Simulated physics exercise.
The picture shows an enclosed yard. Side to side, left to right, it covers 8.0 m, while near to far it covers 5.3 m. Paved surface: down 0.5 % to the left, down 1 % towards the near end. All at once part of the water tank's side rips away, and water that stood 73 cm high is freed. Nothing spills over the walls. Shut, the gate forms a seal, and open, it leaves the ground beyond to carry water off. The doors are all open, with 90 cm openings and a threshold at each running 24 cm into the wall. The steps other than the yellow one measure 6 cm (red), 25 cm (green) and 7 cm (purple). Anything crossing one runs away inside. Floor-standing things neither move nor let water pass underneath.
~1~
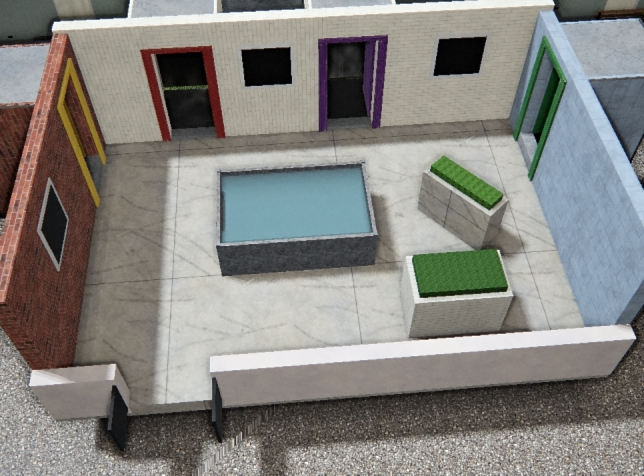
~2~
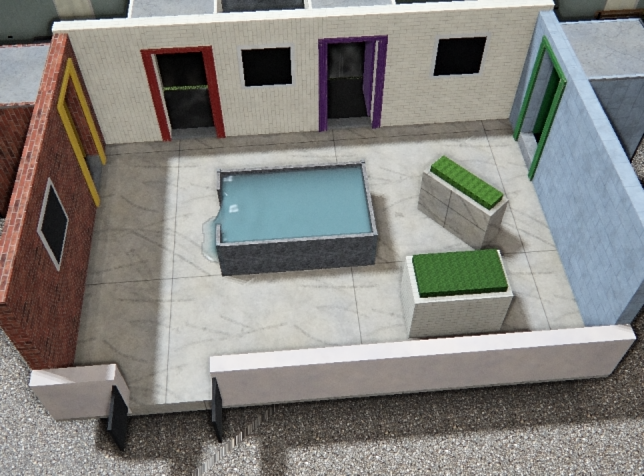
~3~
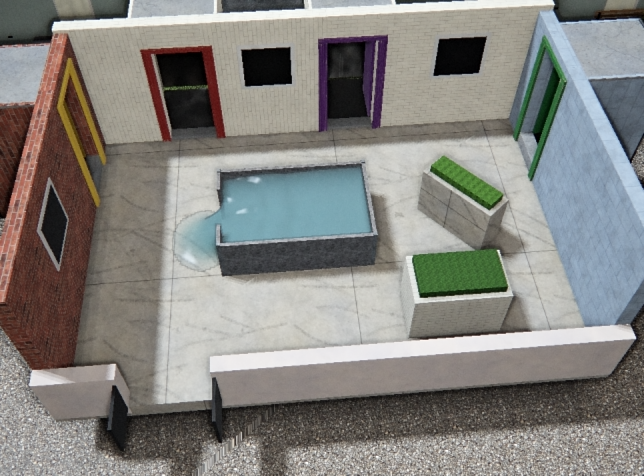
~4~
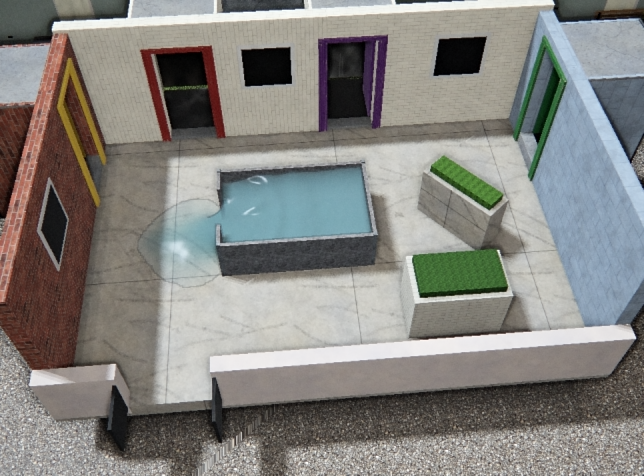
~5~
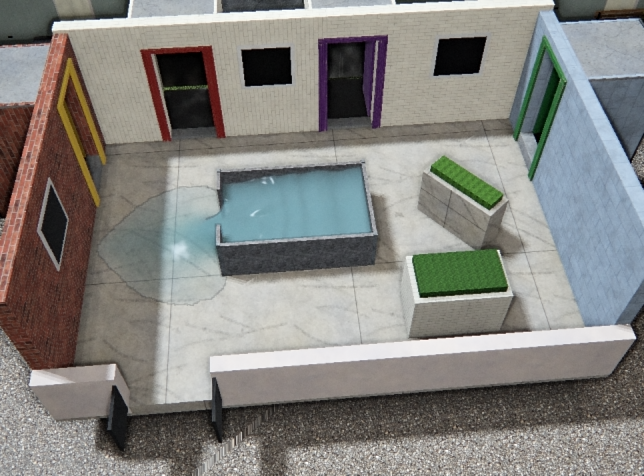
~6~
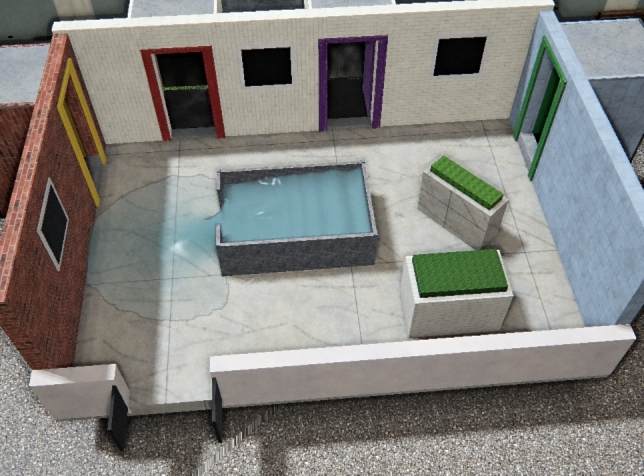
The clip opens on still water in a grey tank inside a walled yard with coloured doorways and two green-topped blocks. Water then bursts from the tank's left side, and the pool spreads across the pale paving, widening toward the brick wall while the tank's surface ripples.
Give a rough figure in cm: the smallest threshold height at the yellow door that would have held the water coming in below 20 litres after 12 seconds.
17 cm.
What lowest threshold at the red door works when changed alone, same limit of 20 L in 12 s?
Red would need about 6.5 cm on its own.
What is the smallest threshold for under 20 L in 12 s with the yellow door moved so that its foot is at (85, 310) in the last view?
Around 19 cm would do it.
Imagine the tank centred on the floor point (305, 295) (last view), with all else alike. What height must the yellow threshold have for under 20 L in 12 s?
Then roughly 10.5 cm.
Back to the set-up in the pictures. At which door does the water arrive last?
Final door: Green.
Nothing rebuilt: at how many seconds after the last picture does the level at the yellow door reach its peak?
The level tops out around 1.4 s.
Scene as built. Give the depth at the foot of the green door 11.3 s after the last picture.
Lab note: Depth approx. 5.0 cm.
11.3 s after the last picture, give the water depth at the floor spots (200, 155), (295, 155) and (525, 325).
Around 4 cm, 4 cm and 7 cm.
Then, 0.7 s after the last picture water covers 20 % of the floor, deepest (42 cm) near (217, 241); 19 cm at the yellow door, 0 litres in over its 27 cm threshold.
Then, 2.3 s after the last picture water covers 35 % of the floor, deepest (34 cm) near (70, 396); 18 cm at the yellow door, 0 litres in over its 27 cm threshold.
Then, 11.3 s after the last picture water covers 100 % of the floor, deepest (12 cm) near (70, 396); 7 cm at the yellow door, 0 litres in over its 27 cm threshold.
At the yellow door as built, the water peaked near 23 cm, 1.3 s after the last picture.
Run again over the same 12 s with other heights there, 47 litres in over 14 cm, 11 litres over 18.5 cm. The limit of 20 litres is kept from about 17 cm up.
